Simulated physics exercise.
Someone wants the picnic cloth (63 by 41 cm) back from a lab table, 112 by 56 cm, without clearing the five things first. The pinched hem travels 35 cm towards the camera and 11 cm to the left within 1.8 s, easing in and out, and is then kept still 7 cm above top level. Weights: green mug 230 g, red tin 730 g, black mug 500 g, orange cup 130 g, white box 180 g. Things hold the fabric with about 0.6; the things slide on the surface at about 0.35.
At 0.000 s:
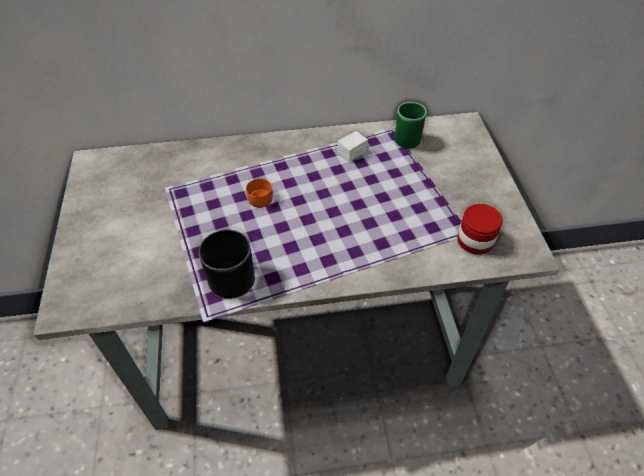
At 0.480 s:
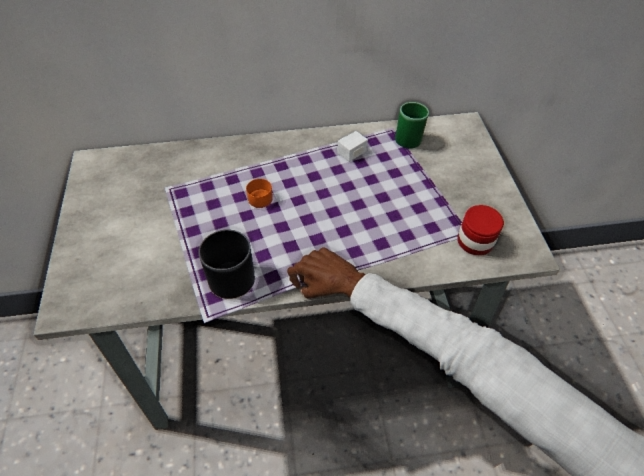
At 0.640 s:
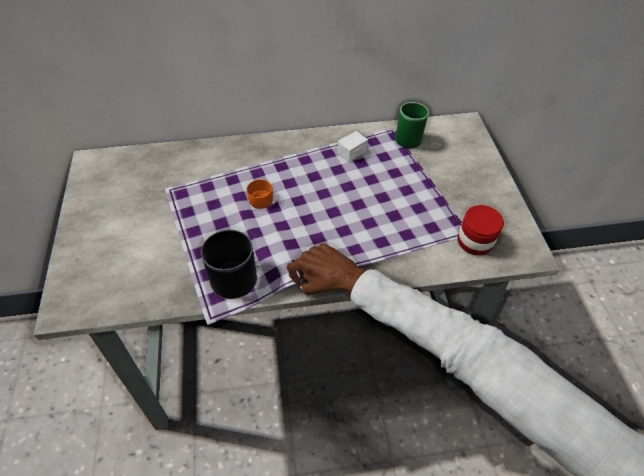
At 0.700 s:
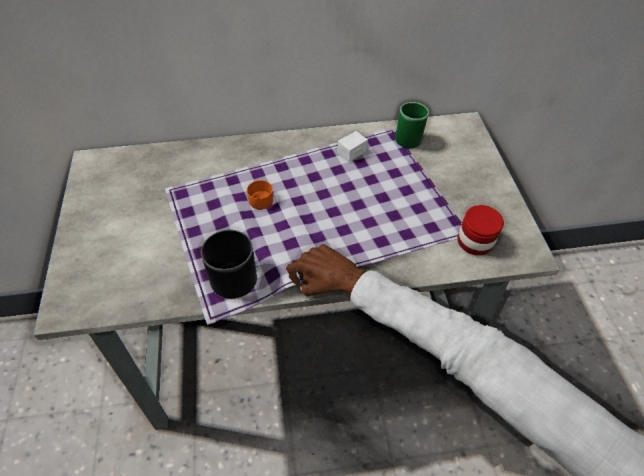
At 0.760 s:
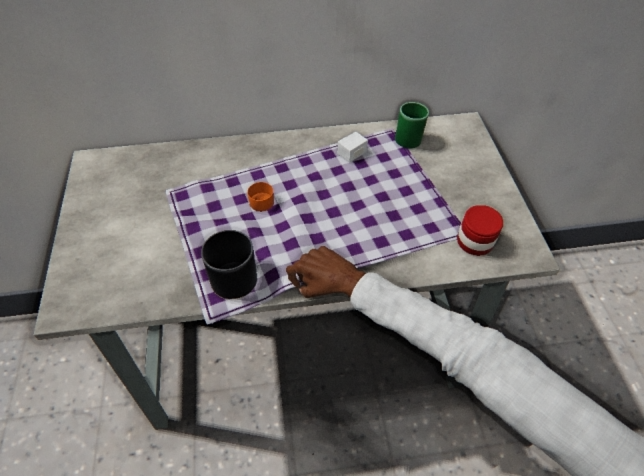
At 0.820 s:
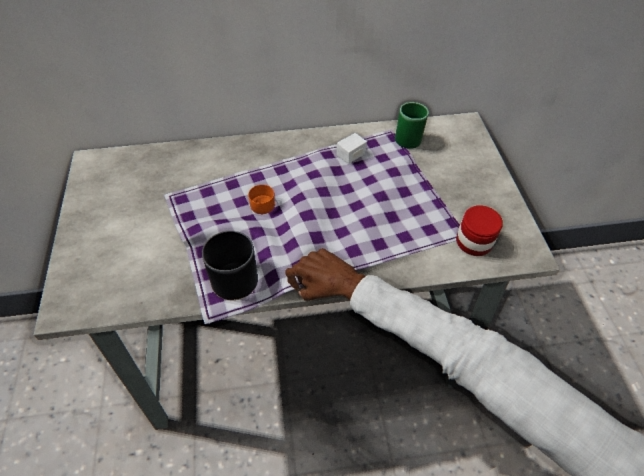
A hand gripping the near edge of a purple checked cloth on a table, tugging slightly, wrinkling it and nudging an orange cup.
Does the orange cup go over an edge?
Result: Orange cup falls off.
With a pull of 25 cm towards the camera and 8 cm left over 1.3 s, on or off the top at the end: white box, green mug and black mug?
In that case: White box stays on, green mug stays on, black mug goes over.
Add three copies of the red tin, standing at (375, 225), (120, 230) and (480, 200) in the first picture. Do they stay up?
In that order: Falls off, stays on, stays on.
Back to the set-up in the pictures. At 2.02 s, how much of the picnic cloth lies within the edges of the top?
About 30 per cent.
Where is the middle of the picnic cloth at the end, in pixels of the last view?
Near (282, 335).
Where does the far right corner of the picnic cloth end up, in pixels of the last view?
Around (370, 232).
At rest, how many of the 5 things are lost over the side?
That makes 2.
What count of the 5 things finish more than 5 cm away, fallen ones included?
That makes 3.
At 1.2 s, 90 % of the picnic cloth is still over the top; orange cup 12 cm off its start, white box 11 cm off its start, black mug 6 cm off its start.
At 1.6 s, 60 % of the picnic cloth is still over the top; orange cup 24 cm off its start, black mug over the edge, white box 23 cm off its start.
At 2.0 s, 30 % of the picnic cloth is still over the top; orange cup 37 cm off its start at (236, 333), black mug over the edge, white box 34 cm off its start at (326, 240).
At 2.4 s, 20 % of the picnic cloth is still over the top; orange cup over the edge, black mug over the edge, white box 39 cm off its start.
At 4.0 s, 20 % of the picnic cloth is still over the top; orange cup over the edge, black mug over the edge, white box 39 cm off its start at (320, 259), red tin 1 cm off its start at (480, 220).
